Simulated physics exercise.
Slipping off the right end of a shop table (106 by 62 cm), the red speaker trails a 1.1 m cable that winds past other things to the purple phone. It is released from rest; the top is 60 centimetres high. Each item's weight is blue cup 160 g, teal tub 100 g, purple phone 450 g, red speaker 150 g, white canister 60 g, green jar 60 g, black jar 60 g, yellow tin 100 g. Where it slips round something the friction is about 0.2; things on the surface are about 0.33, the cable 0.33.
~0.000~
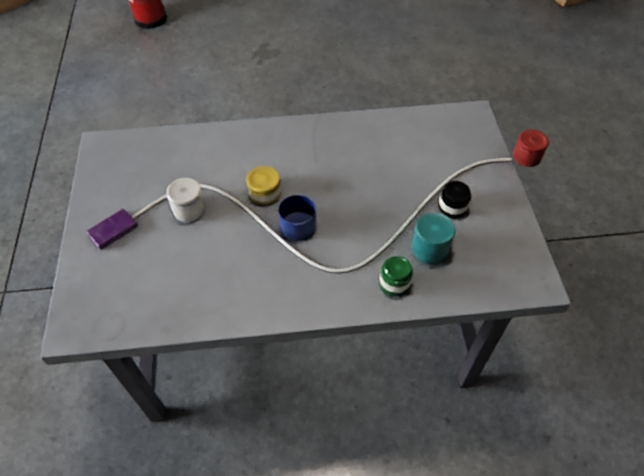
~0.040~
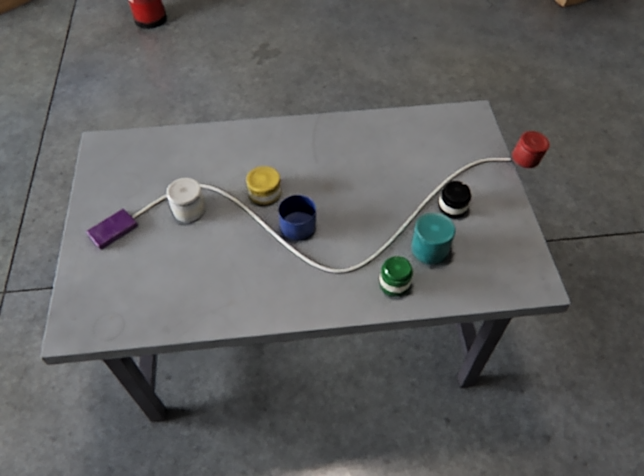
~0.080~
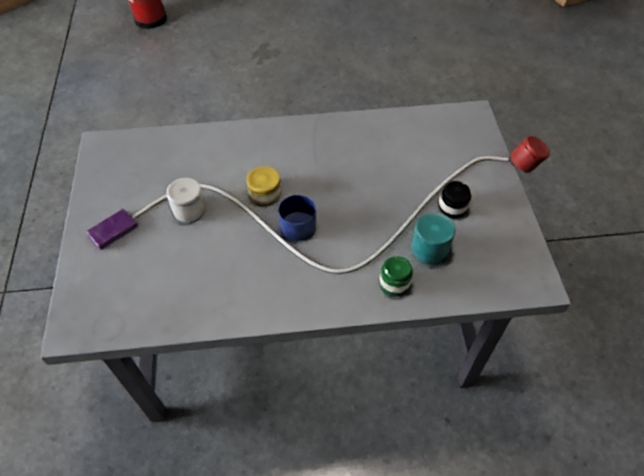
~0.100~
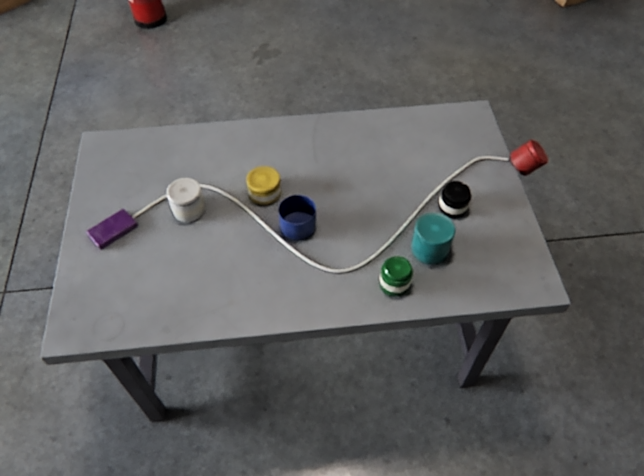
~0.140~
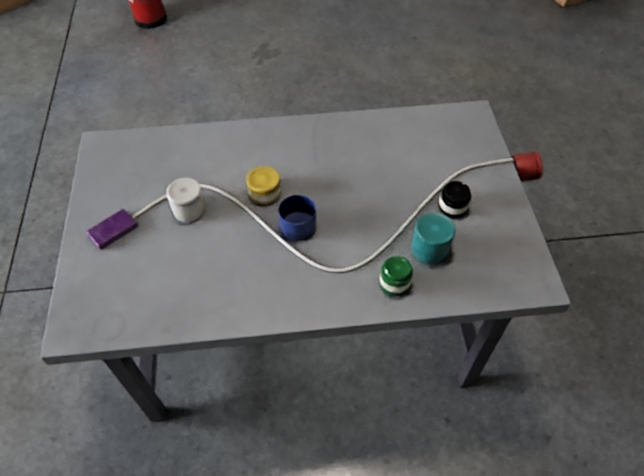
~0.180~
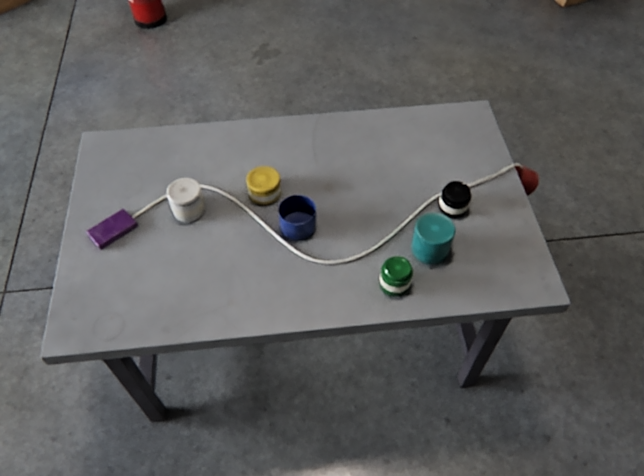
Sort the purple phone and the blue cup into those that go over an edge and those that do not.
Purple phone does not go over. Blue cup does not go over.
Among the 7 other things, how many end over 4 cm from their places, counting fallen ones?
I make it 2.
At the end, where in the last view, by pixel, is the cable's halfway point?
Roughly at (386, 199).
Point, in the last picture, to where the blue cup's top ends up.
Somewhere around (303, 179) is where it ends up.
By 0.4 s, the cable's tail end at (137, 219); blue cup 7 cm off its start, white canister 18 cm off its start, red speaker over the edge.
By 0.7 s, the cable's tail end at (138, 220); blue cup 9 cm off its start, white canister 29 cm off its start, red speaker over the edge.
By 0.9 s, the cable's tail end at (140, 221); blue cup 9 cm off its start at (303, 180), purple phone 1 cm off its start at (117, 227), white canister 29 cm off its start at (171, 309).
By 1.2 s, the cable's tail end at (140, 221); blue cup 9 cm off its start, purple phone 1 cm off its start, white canister 29 cm off its start.
By 2.4 s, the cable's tail end at (140, 221); blue cup 9 cm off its start at (303, 179), purple phone 1 cm off its start at (117, 227), white canister 29 cm off its start at (171, 308), red speaker over the edge.
